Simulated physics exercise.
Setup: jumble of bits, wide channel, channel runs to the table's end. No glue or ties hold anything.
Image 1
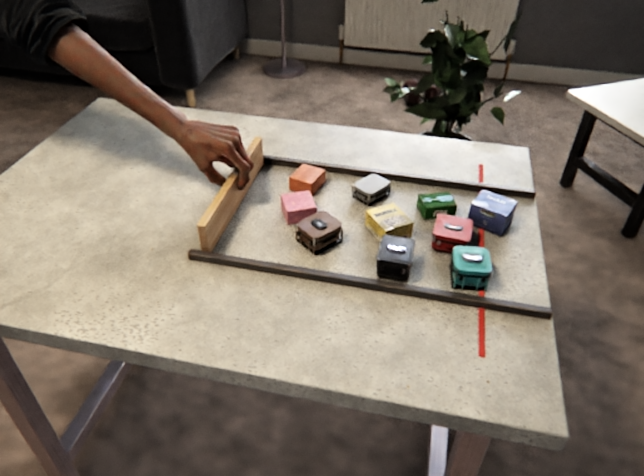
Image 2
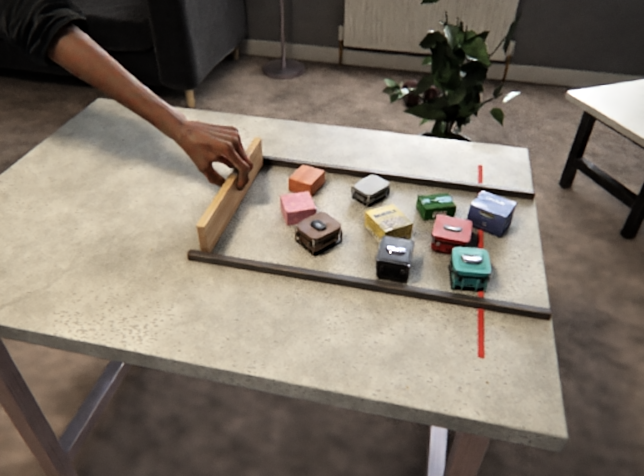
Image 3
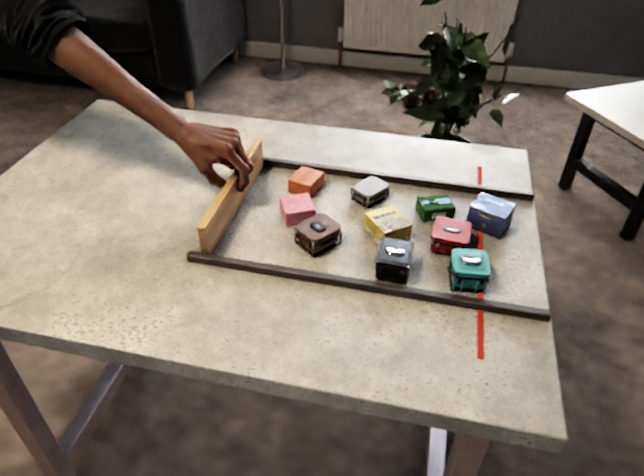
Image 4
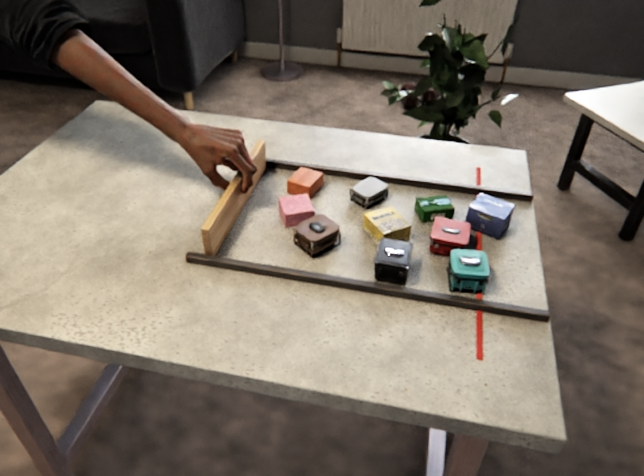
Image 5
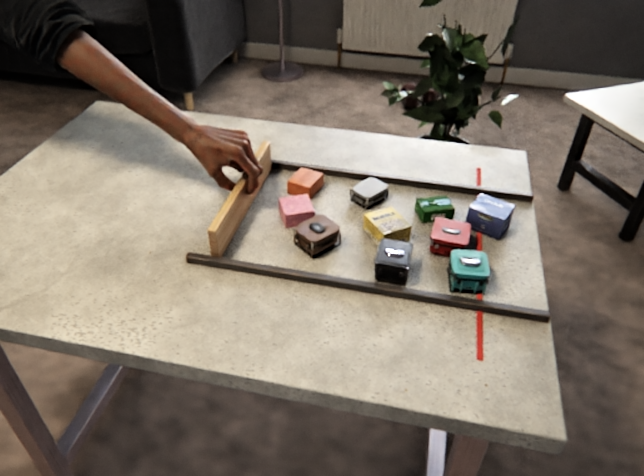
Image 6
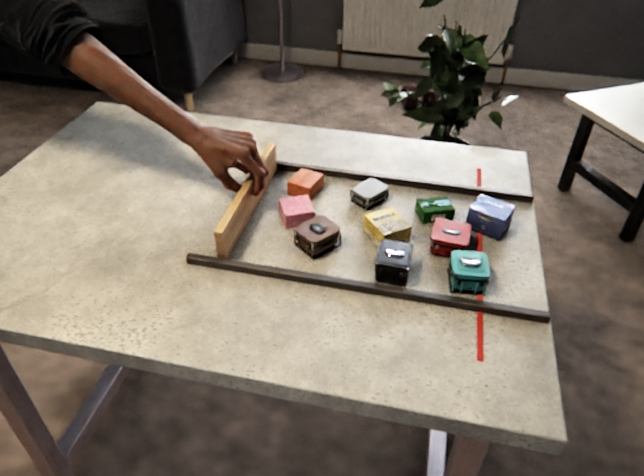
On a stone-topped table, a hand holding a wooden board slides it slightly right toward a motionless jumble of colourful little cases.
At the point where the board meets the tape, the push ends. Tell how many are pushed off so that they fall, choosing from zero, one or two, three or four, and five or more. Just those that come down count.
I expect three or four pieces to come off the table.
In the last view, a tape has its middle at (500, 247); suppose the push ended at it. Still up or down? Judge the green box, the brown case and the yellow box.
The green box? It does not stay. The brown case? It is safe. The yellow box? It does not stay.
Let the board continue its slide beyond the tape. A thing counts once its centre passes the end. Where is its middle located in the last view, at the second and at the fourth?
The middle sits near (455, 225) at the first moment and near (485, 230) at the second.
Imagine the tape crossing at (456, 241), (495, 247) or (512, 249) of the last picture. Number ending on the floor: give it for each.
Try 1: 1; try 2: 5; try 3: 6.
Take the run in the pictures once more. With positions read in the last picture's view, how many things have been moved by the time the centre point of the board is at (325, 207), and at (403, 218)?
That gives 4 for the first and 10 for the second.
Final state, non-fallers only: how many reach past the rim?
That'd be 2.
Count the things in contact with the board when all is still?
The count in contact is 4.
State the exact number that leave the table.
3.
Soon after, none off yet; blue box at rest near (490, 217); turquoise case at rest near (468, 272); red case at rest near (450, 239).
Then, none off yet; blue box moved about its own width near (518, 223); turquoise case moved a little near (489, 274); red case moved about its own width near (492, 244).
At rest, the number that fall off is three or four; fallen, green box, red case and blue box.
